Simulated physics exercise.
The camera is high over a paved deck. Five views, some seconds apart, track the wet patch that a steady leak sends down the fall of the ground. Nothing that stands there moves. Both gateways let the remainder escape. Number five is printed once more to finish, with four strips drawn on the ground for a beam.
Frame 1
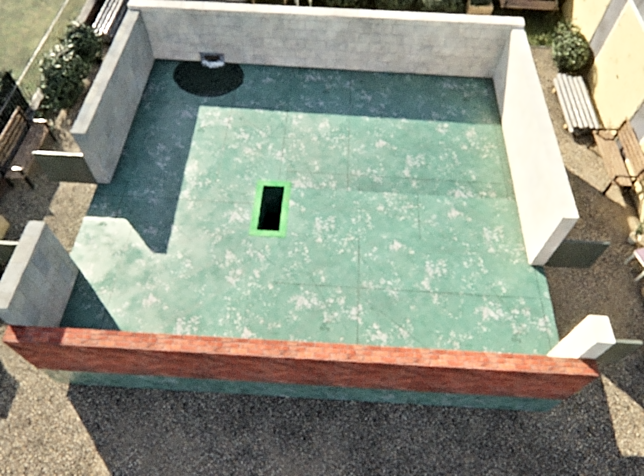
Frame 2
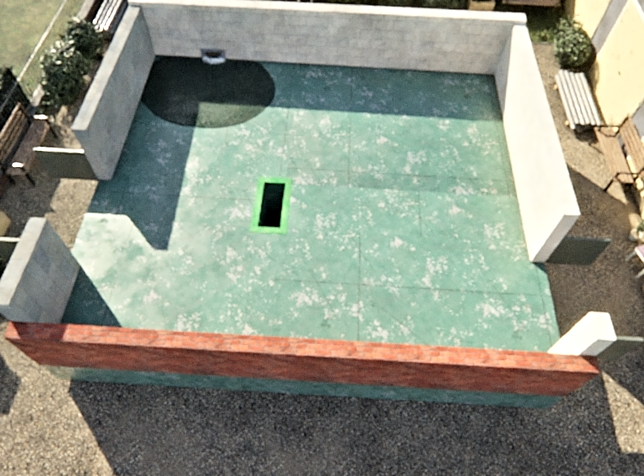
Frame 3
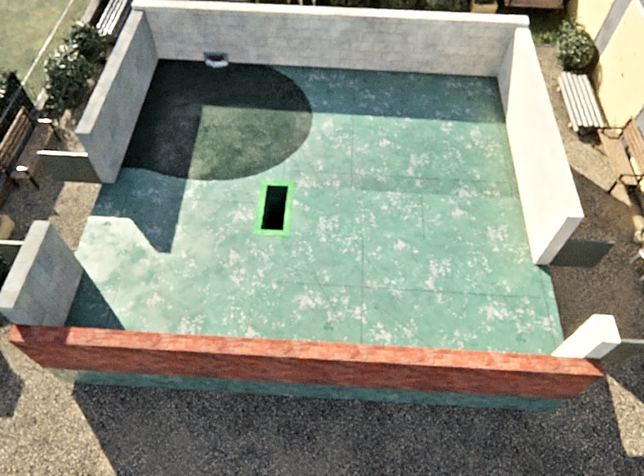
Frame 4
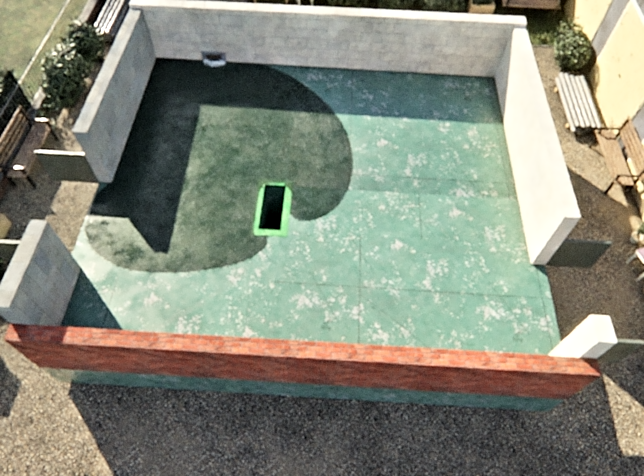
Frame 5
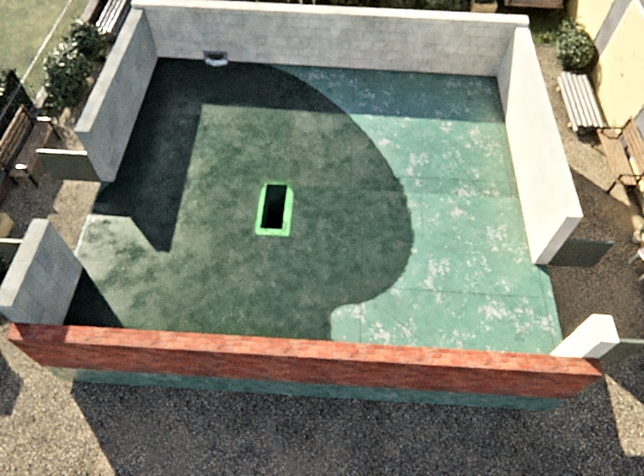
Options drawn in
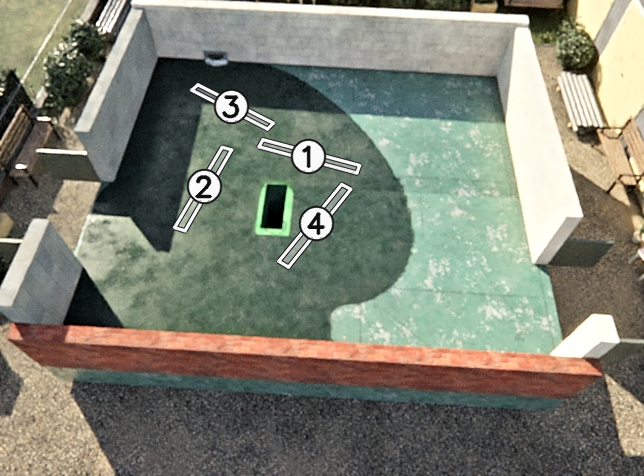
Dark water spreading from an outlet at the back left across a walled green deck, reaching and surrounding a green-edged gully.
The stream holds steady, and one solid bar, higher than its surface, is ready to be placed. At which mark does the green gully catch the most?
4.
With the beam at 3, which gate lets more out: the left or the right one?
More leaves on the right.
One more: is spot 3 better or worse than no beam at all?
It is worse.
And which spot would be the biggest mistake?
3.
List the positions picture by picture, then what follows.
In the first picture, outfall at (213, 58); green gully at (271, 208); open gate at (538, 307); open gate at (96, 223); front seen at (190, 90), 3 % of the ground wet; green gully still dry.
In the second picture, front seen at (223, 124), 9 % of the ground wet; green gully still dry.
In the third picture, front seen at (241, 174), 20 % of the ground wet; green gully still dry.
In the fourth picture, front seen at (117, 262), 36 % of the ground wet; green gully taking water.
In the fifth picture, 56 % of the ground is wet; green gully taking water.
On the marked copy, 1 from (261, 143) to (358, 169); 2 from (179, 229) to (226, 148); 3 from (194, 87) to (270, 126); 4 from (283, 264) to (346, 186).
Choosing 1, about 14 % of the stream goes into the green gully, about 84 % out by the gates.
Choosing 2, about 16 % of the stream goes into the green gully, about 82 % out by the gates.
Choosing 3, about 6 % of the stream goes into the green gully, about 91 % out by the gates.
Choosing 4, about 26 % of the stream goes into the green gully, about 72 % out by the gates.
